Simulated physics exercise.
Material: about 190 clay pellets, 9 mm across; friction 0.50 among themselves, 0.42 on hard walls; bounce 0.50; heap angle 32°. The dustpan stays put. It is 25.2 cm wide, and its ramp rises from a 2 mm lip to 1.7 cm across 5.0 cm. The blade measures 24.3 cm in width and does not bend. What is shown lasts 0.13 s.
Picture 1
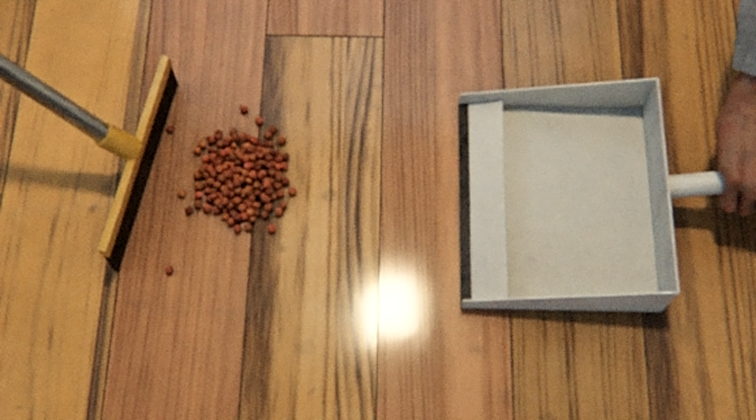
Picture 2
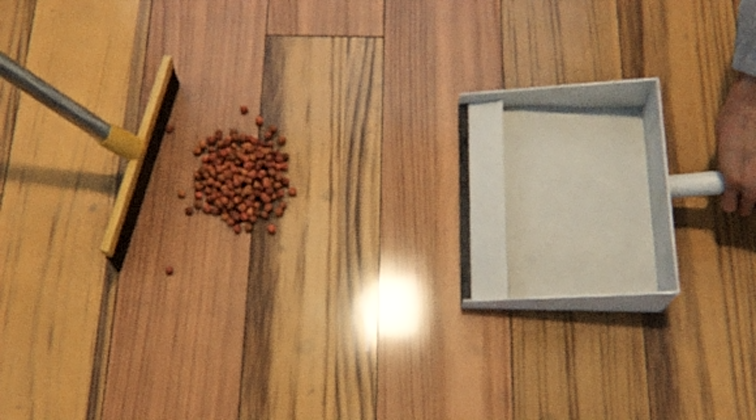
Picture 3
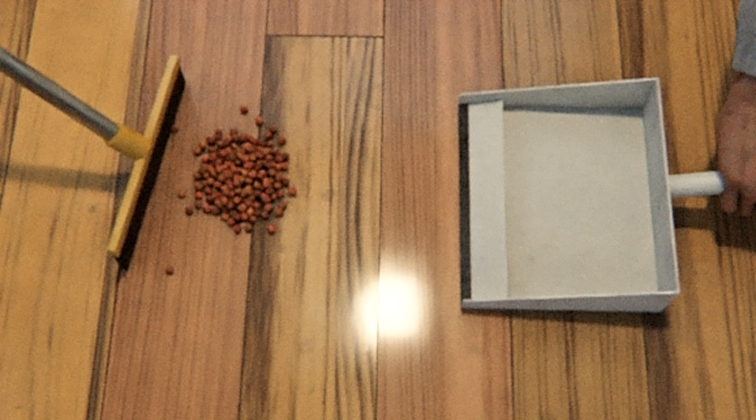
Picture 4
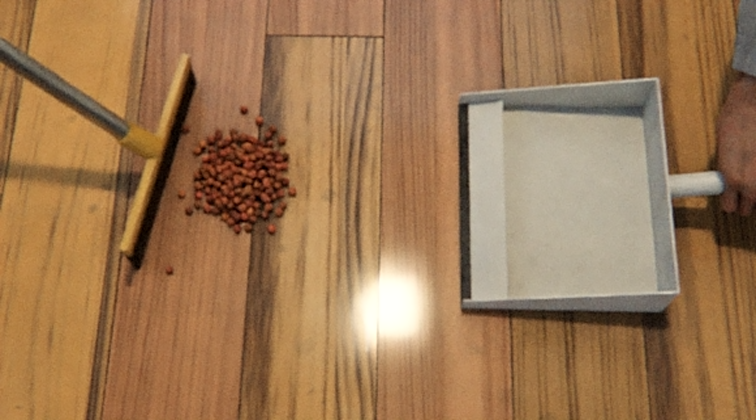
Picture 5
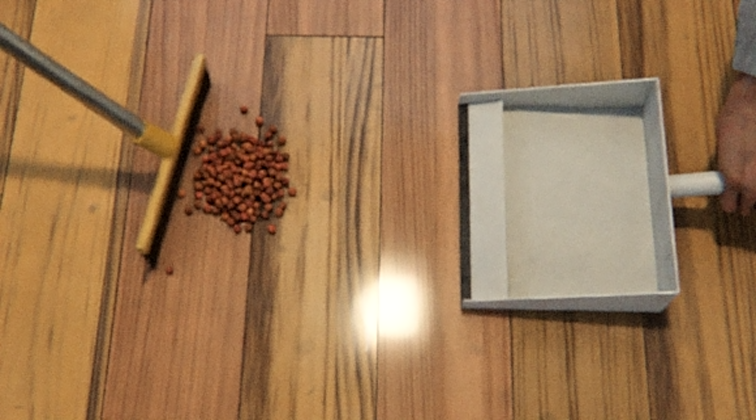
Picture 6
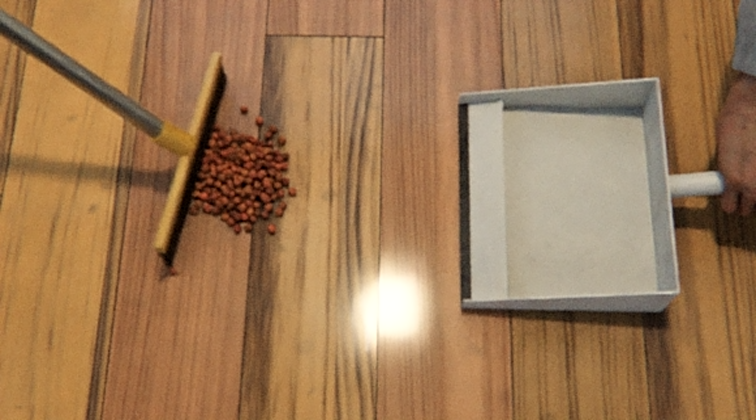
We see a broom with a yellow-edged head move rightward across a wooden floor until it meets the left edge of a pile of small reddish-brown pellets, while a hand at right holds a pale dustpan still.
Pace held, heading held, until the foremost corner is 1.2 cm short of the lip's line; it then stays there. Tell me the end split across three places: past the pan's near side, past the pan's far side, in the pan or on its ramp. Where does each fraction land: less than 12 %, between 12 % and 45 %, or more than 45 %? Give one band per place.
Result: Near side: A minor share, far side: A minor share, pan: An intermediate share.
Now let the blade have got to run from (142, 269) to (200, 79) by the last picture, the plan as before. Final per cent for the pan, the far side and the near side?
Per cent by place - pan 30, far side 0, near side 20.
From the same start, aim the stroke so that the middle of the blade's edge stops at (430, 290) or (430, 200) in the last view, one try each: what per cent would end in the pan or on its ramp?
Close to 35 and 35 in a hundred, in that order.
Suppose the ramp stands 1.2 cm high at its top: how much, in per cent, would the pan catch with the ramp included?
30 %.
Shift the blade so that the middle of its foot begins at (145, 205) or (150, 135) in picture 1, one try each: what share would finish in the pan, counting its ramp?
Estimates: 40 percent and 15 percent.
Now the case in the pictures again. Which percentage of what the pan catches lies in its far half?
Something like 70 in a hundred.
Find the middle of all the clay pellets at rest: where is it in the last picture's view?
When it all comes to rest, the middle is near (455, 183).
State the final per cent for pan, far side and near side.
In per cent - near side 5, far side 5, pan 30.
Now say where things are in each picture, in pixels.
The first picture shows blade from (105, 252) to (166, 64), moved 0.0 cm, 0 of the pieces shifted so far; middle of the pieces at (240, 177); pan at (573, 204).
The second picture shows blade from (108, 252) to (169, 64), moved 0.2 cm, 0 of the pieces shifted so far; middle of the pieces at (240, 177).
The third picture shows blade from (115, 251) to (175, 63), moved 1.0 cm, 1 of the pieces shifted so far; middle of the pieces at (240, 177).
The fourth picture shows blade from (127, 250) to (186, 62), moved 2.3 cm, 1 of the pieces shifted so far; middle of the pieces at (240, 177).
The fifth picture shows blade from (143, 249) to (201, 61), moved 4.0 cm, 1 of the pieces shifted so far; middle of the pieces at (240, 177).
The sixth picture shows blade from (161, 248) to (218, 60), moved 5.9 cm, 13 of the pieces shifted so far; middle of the pieces at (240, 177); pan at (573, 204).
Then, 0.19 s after the last picture, middle of the blade 17 cm from the lip; 0 % over the lip, far side 0 %, near side 0 %.
Then, 0.32 s after the last picture, middle of the blade 7 cm from the lip; 0 % over the lip, far side 0 %, near side 0 %.
Then, 0.57 s after the last picture, middle of the blade 3 cm from the lip; 30 % over the lip, far side 5 %, near side 5 %.
In the end, near side 5 %, far side 5 %, pan 30 %, in front of the lip or behind the blade 65 %.
